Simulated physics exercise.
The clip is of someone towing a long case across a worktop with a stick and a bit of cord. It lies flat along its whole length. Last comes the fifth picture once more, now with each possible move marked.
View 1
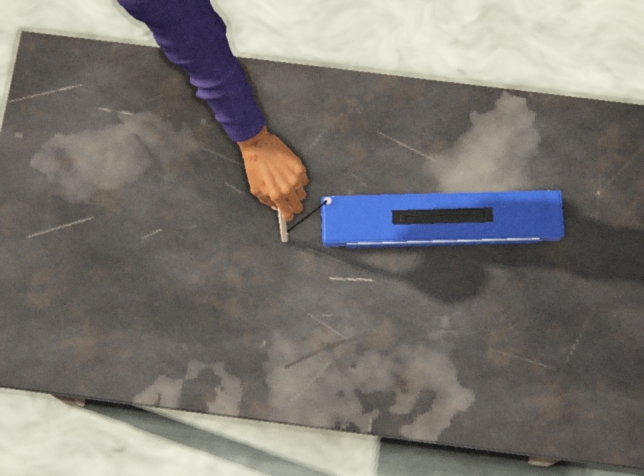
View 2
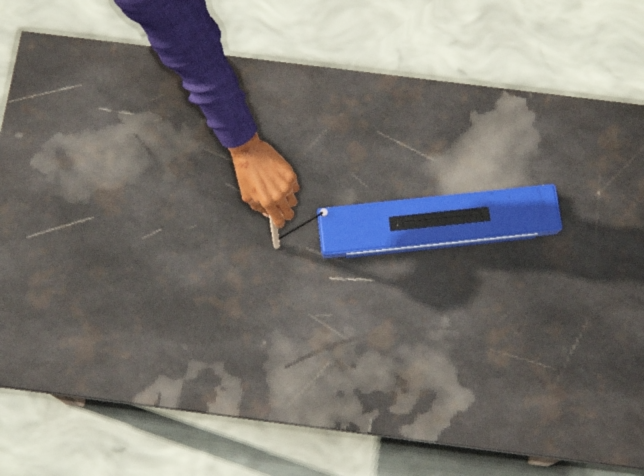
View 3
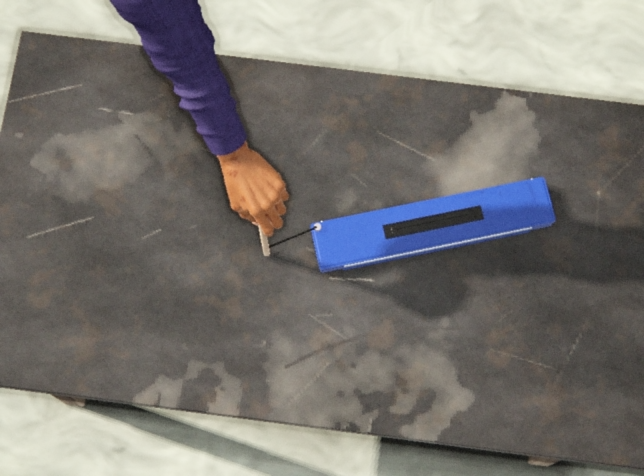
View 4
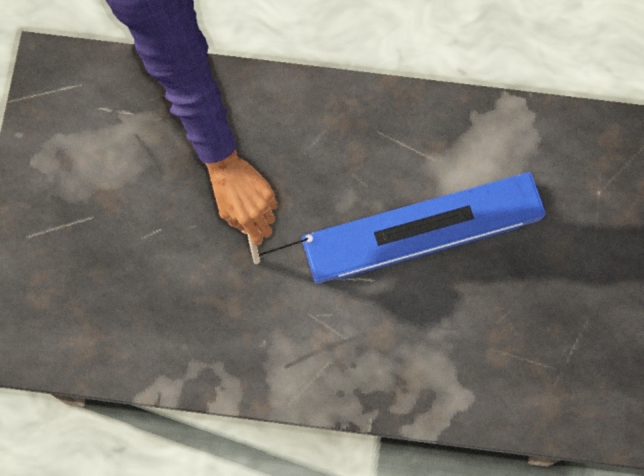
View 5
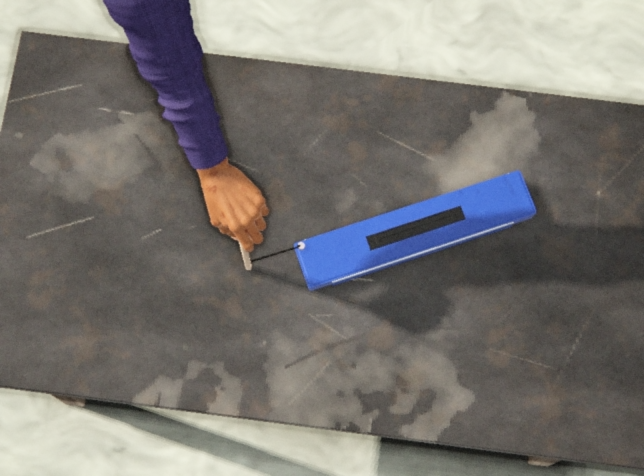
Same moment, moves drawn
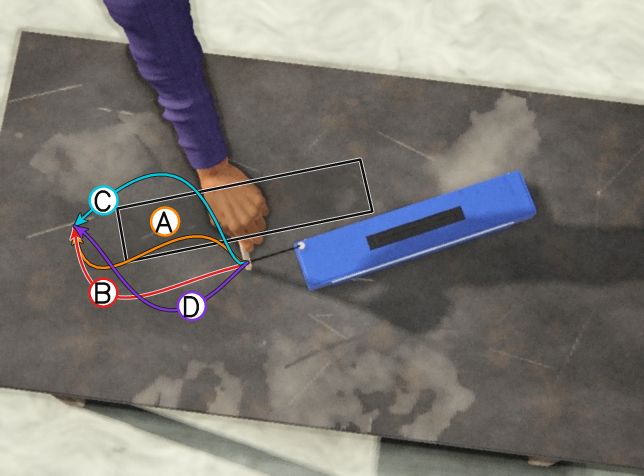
A long blue case turns slightly and slides left as a hand tows it by a cord.
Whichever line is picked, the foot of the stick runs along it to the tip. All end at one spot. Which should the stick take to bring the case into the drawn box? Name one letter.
Only C brings it into the box.
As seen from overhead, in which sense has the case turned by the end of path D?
On that path, clockwise.
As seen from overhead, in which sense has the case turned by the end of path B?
On that path, clockwise.
On the marked copy, A from (247, 262) via (149, 251) to (75, 231); B from (247, 262) via (142, 296) to (74, 226); C from (247, 262) via (174, 176) to (74, 226); D from (247, 262) via (153, 306) to (74, 226); the outline at (245, 210).
Taking C. A third of the way, foot of the stick (203, 200), middle of the case (372, 223).
Two thirds of the way, foot of the stick (132, 183), middle of the case (300, 207).
When it is over, foot of the stick (75, 227), middle of the case (246, 210); it lies in the outline.
As for the rest, A leaves its middle at (243, 241); B leaves its middle at (241, 255); D leaves its middle at (244, 252).
